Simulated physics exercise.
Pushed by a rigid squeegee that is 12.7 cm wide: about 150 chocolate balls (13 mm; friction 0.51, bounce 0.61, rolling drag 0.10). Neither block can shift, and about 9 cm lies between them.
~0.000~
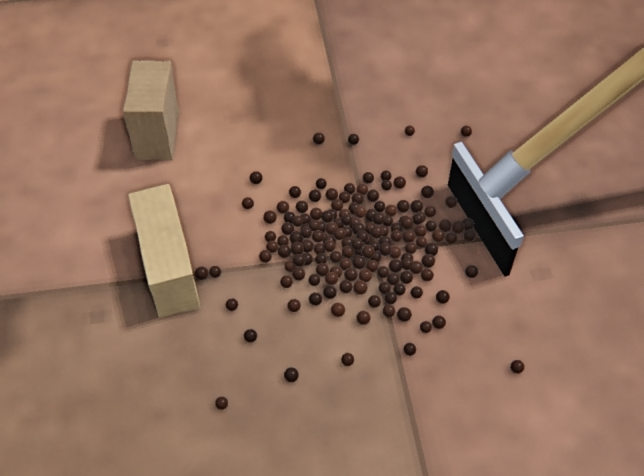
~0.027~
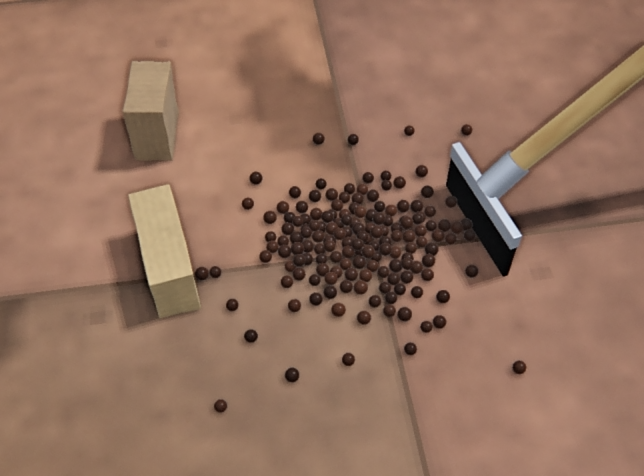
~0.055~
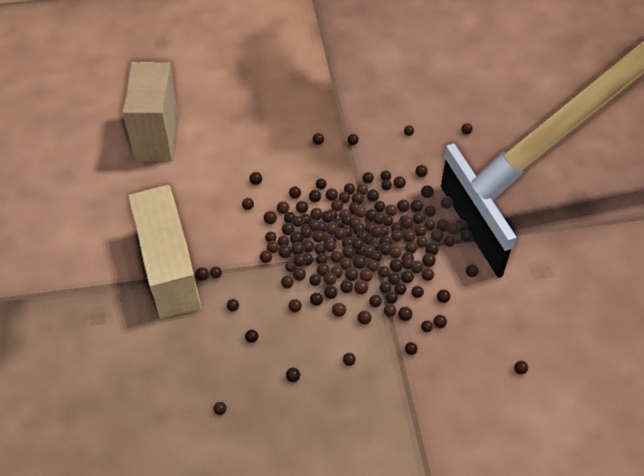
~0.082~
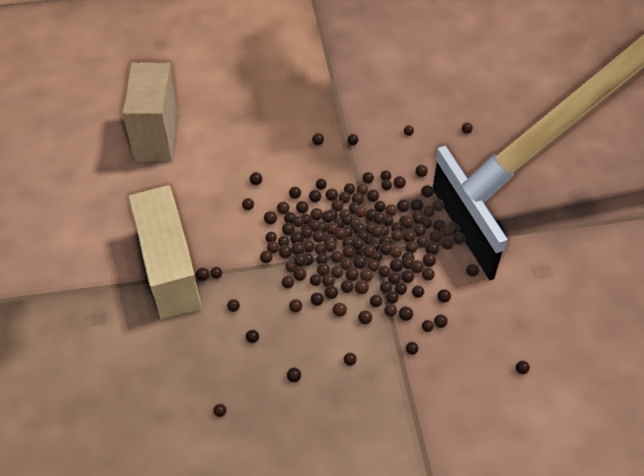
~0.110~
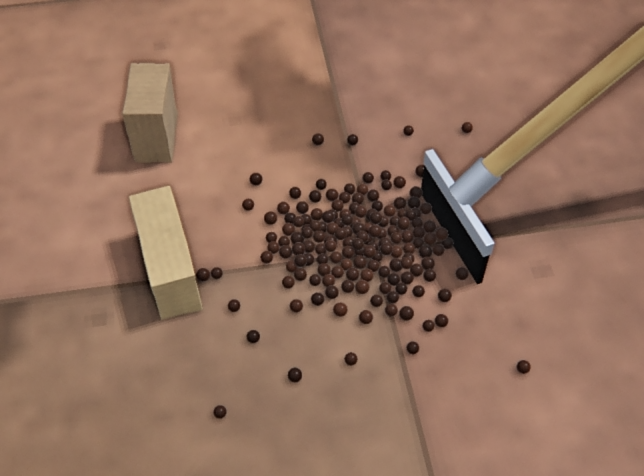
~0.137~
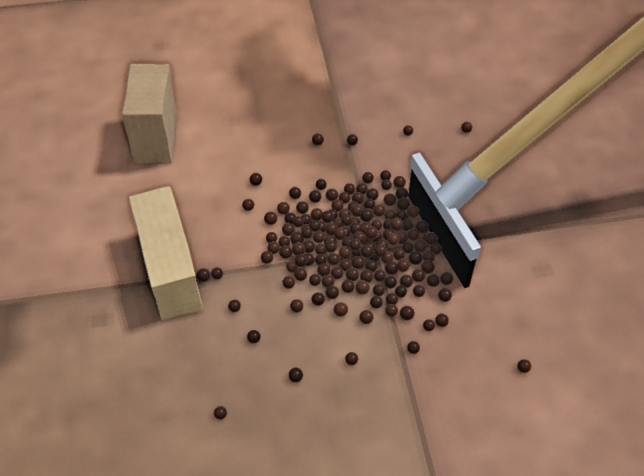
On a reddish tiled floor, a squeegee with a wooden handle slides slowly left into the right edge of a scattered cluster of small dark balls, pressing the nearest ones together, while two wooden blocks at left stay still.
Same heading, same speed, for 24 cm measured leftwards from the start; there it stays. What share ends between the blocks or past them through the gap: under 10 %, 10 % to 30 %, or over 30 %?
Into the gap: Few.
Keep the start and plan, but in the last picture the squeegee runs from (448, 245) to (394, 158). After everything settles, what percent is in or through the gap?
At rest, 10 per cent has gone through.
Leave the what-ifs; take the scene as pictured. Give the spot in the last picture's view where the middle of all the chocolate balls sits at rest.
Around pixel (227, 304) in the last view.
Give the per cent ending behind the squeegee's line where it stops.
I'd put it close to 40 per cent.
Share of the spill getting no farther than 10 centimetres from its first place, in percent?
Roughly 35 %.
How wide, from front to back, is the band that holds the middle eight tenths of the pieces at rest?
30 cm.
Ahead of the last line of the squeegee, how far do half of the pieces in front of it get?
Distance: Approx. 5 cm.
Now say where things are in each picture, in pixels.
In the first frame, squeegee from (515, 242) to (458, 153); moved 0.0 cm; 0 pieces shifted; middle of the spill at (362, 237); block at (159, 232); block at (147, 86).
In the second frame, squeegee from (514, 242) to (456, 154); moved 0.2 cm; 0 pieces shifted; middle of the spill at (362, 237).
In the third frame, squeegee from (508, 243) to (451, 155); moved 0.8 cm; 5 pieces shifted; middle of the spill at (363, 237).
In the fourth frame, squeegee from (499, 245) to (442, 157); moved 1.8 cm; 11 pieces shifted; middle of the spill at (363, 237).
In the fifth frame, squeegee from (486, 249) to (429, 161); moved 3.2 cm; 29 pieces shifted; middle of the spill at (362, 237).
In the sixth frame, squeegee from (473, 253) to (417, 164); moved 4.6 cm; 54 pieces shifted; middle of the spill at (359, 238); block at (161, 234); block at (146, 89). Its speed is about 0.53 m/s, heading 12 degrees towards the viewer.
Then, at 0.36 s, squeegee 16 cm from its start, spill 23 cm wide; round the near block 30 %, held up before the blocks 70 %.
Then, at 0.58 s, squeegee 25 cm from its start, spill 27 cm wide; round the near block 50 %, held up before the blocks 50 %.
Then, at 0.77 s, squeegee 25 cm from its start, spill 32 cm wide; round the near block 50 %, held up before the blocks 50 %.
In the end, at 1.5 s, in or through the gap 0 %, round the near block 50 %, round the far block 0 %, held up before the blocks 50 %.
